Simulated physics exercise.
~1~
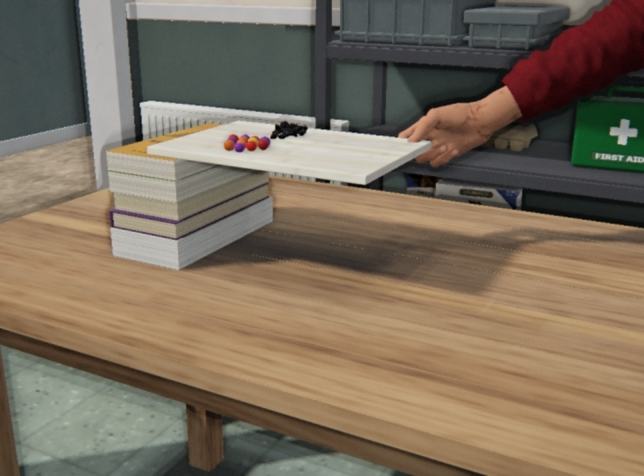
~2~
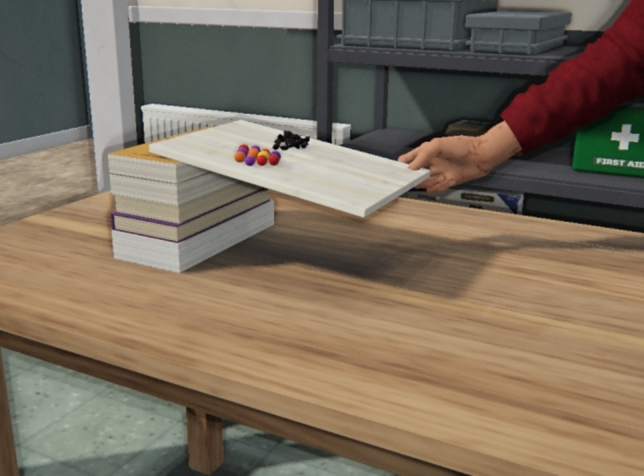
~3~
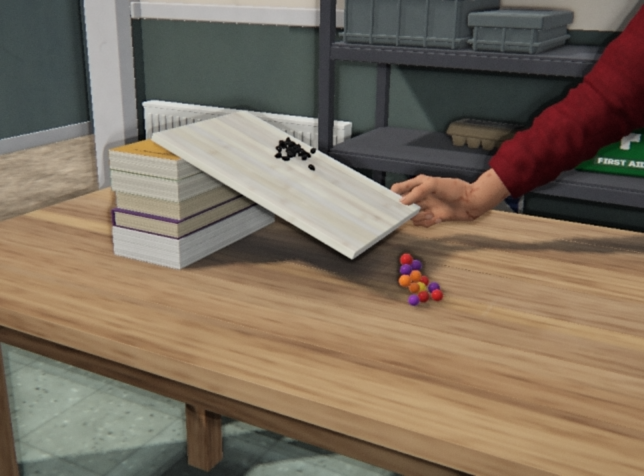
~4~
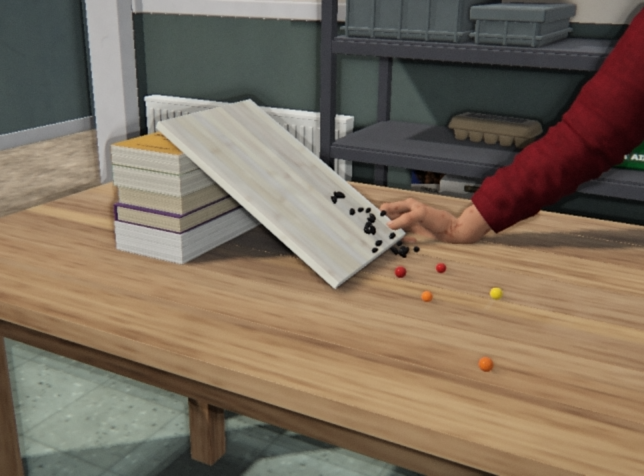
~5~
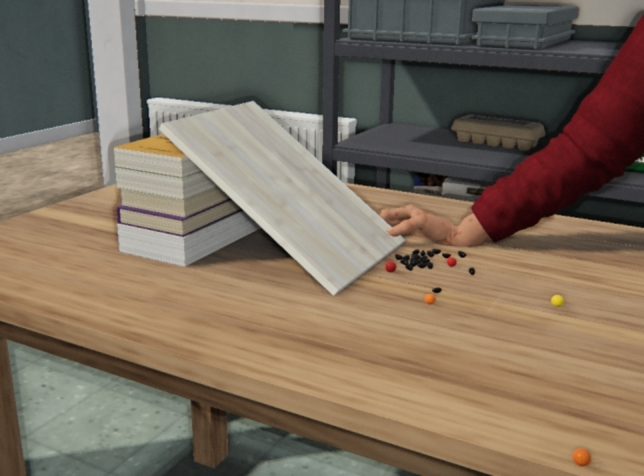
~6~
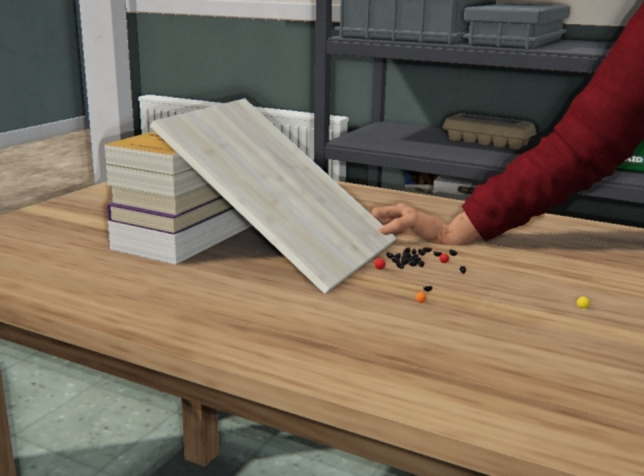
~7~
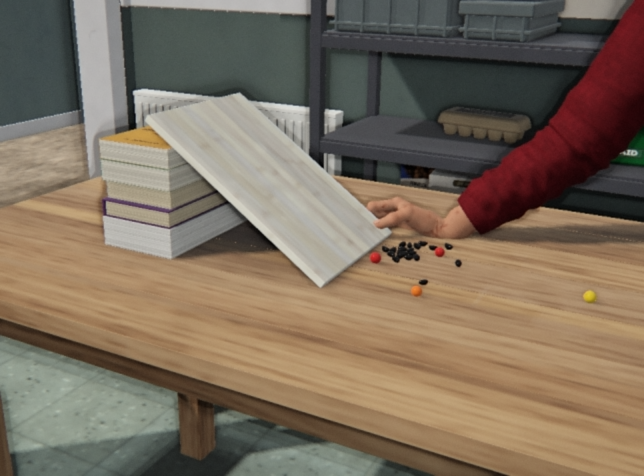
The clip opens with a pale board bridging from a stack of books to a hand in a red sleeve, carrying a cluster of small colourful balls and a heap of black, bean-like pieces. The hand lowers its end, and the balls roll off first onto the wooden table while the black pieces stay on the slope. As the board steepens, the balls scatter to the right and toward the viewer, and the black pieces slide down after them. The board comes to rest on the table, with most balls gone from the tabletop, a yellow one far to the right, and the black pieces gathered near its foot.
